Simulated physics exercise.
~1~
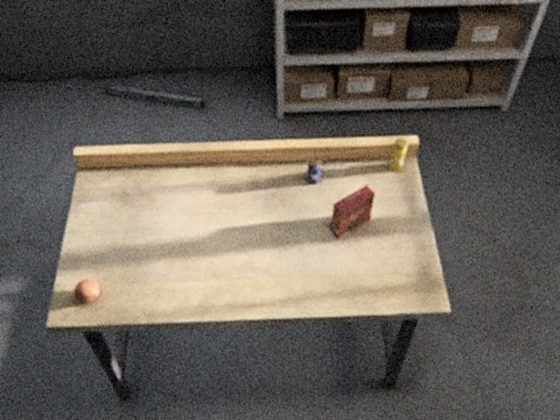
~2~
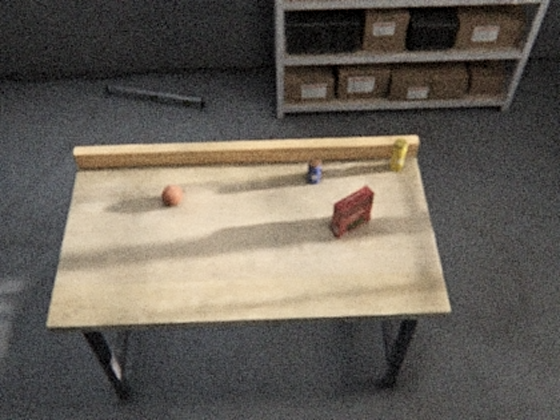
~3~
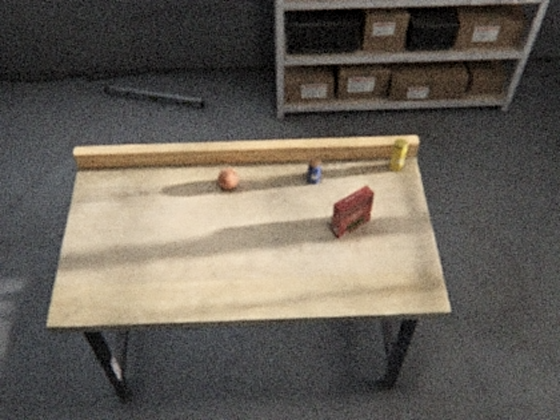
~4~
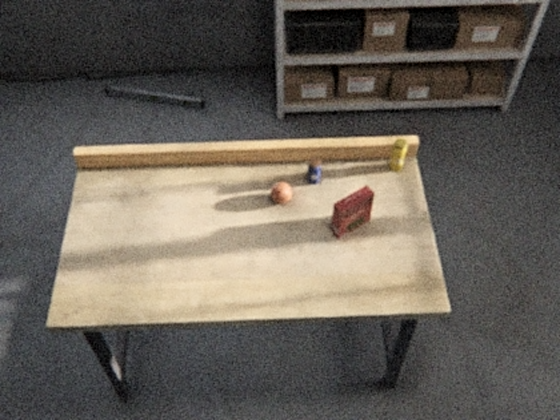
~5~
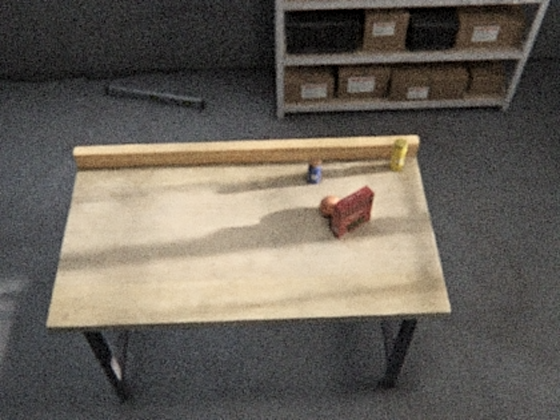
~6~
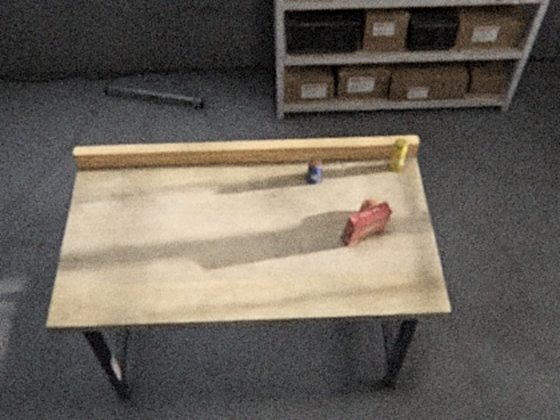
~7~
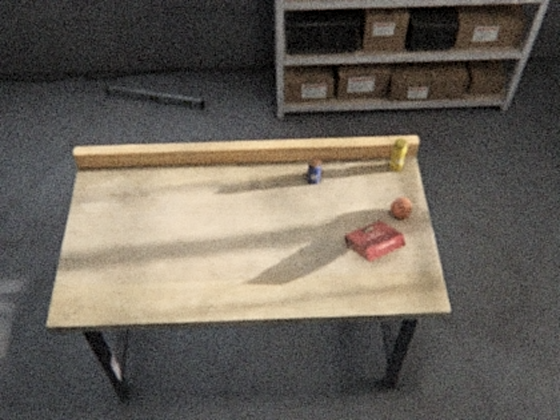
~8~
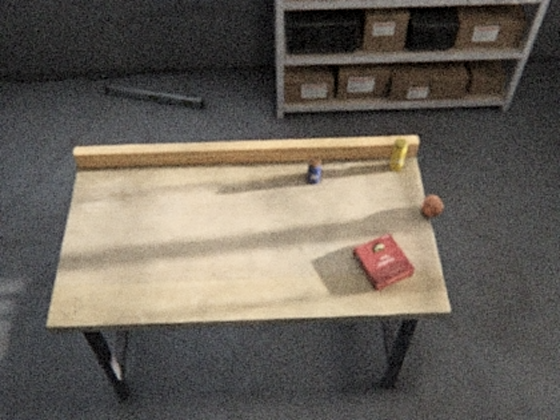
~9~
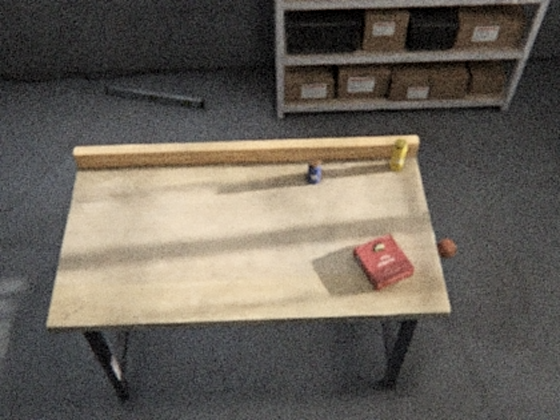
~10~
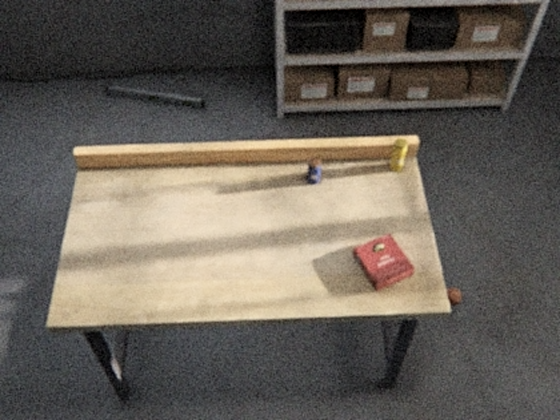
An orange ball rolls across a table, knocks over a red packet and drops off the right edge.
